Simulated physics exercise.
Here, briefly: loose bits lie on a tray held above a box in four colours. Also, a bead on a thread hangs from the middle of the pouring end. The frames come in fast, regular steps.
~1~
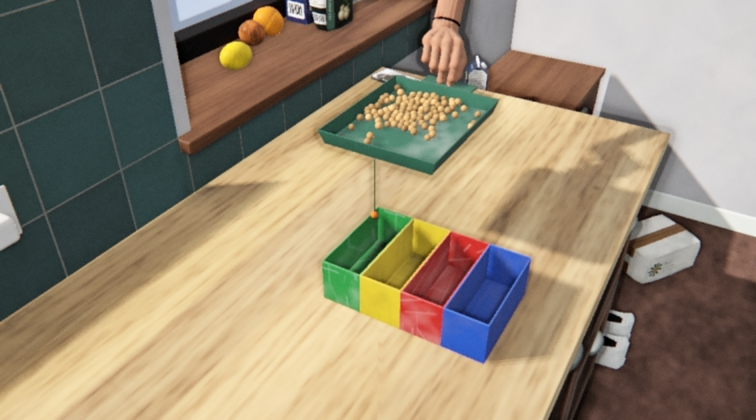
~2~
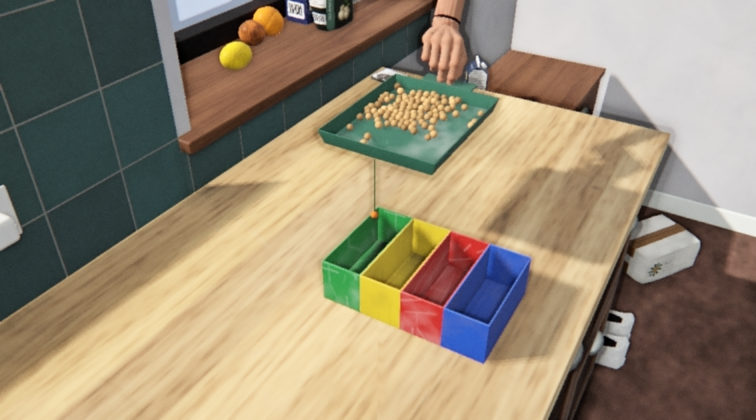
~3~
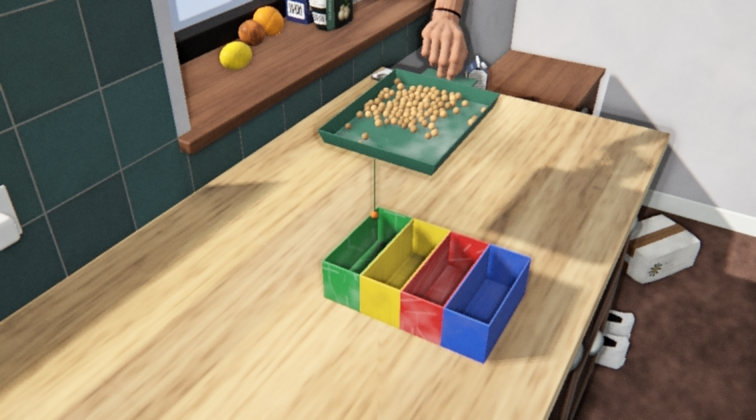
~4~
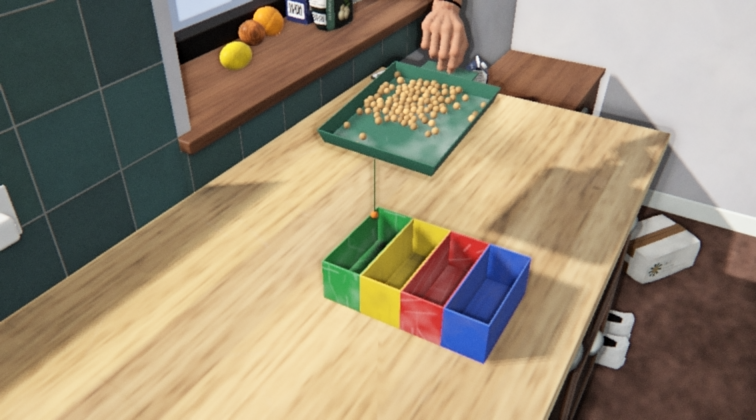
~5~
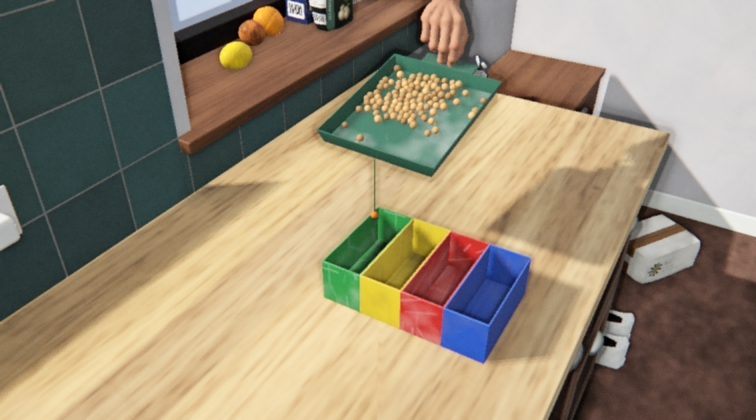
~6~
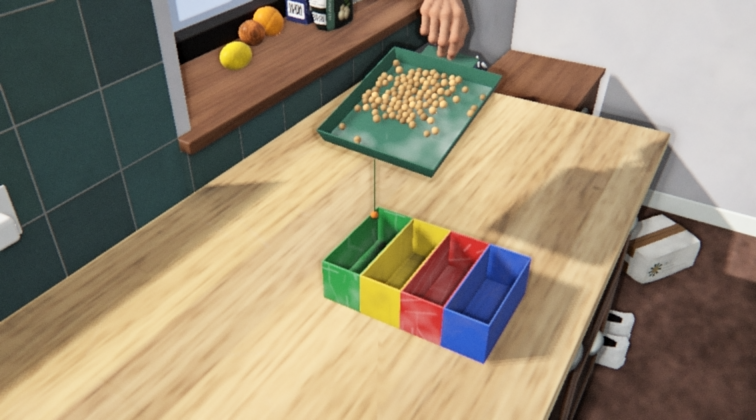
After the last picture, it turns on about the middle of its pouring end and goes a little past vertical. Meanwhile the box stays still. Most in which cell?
Yellow cell.
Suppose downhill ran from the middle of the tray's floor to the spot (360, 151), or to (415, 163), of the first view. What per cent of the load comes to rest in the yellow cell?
In turn, 0 percent and then 80 percent.
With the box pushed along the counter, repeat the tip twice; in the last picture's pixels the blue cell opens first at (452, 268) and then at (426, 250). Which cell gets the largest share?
First: That red cell. Second: The cell in blue.
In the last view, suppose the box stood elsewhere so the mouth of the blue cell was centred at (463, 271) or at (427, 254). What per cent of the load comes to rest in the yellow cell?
Some 30 percent in the first case, 10 percent in the second.
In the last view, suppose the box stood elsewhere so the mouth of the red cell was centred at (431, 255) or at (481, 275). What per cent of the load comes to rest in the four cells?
Close to 100 %, followed by close to 80 %.
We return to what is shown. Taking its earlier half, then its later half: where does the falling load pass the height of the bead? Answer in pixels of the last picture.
(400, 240) first, (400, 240) later.
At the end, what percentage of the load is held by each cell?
The green cell gets about 30, the yellow cell about 60, the red cell about 10 and the blue cell about 0.
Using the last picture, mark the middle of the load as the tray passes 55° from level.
About (397, 152).
Shortly afterwards, tray tipped steeply; all but a few on the tray; only a few in the yellow cell; only a few in the red cell; only a few falling or outside the box.
Next, tray tipped right over; near a quarter on the tray; near a third in the yellow cell; a little in the green cell; a little in the red cell; near a quarter falling or outside the box.
Some moments later, tray tipped past a quarter turn; near half in the yellow cell; near a quarter in the green cell; a little in the red cell; only a few in the blue cell; a little falling or outside the box.
In the end, tray tipped past a quarter turn; near half in the yellow cell; near a quarter in the green cell; a little in the red cell; only a few in the blue cell; a little outside the box.
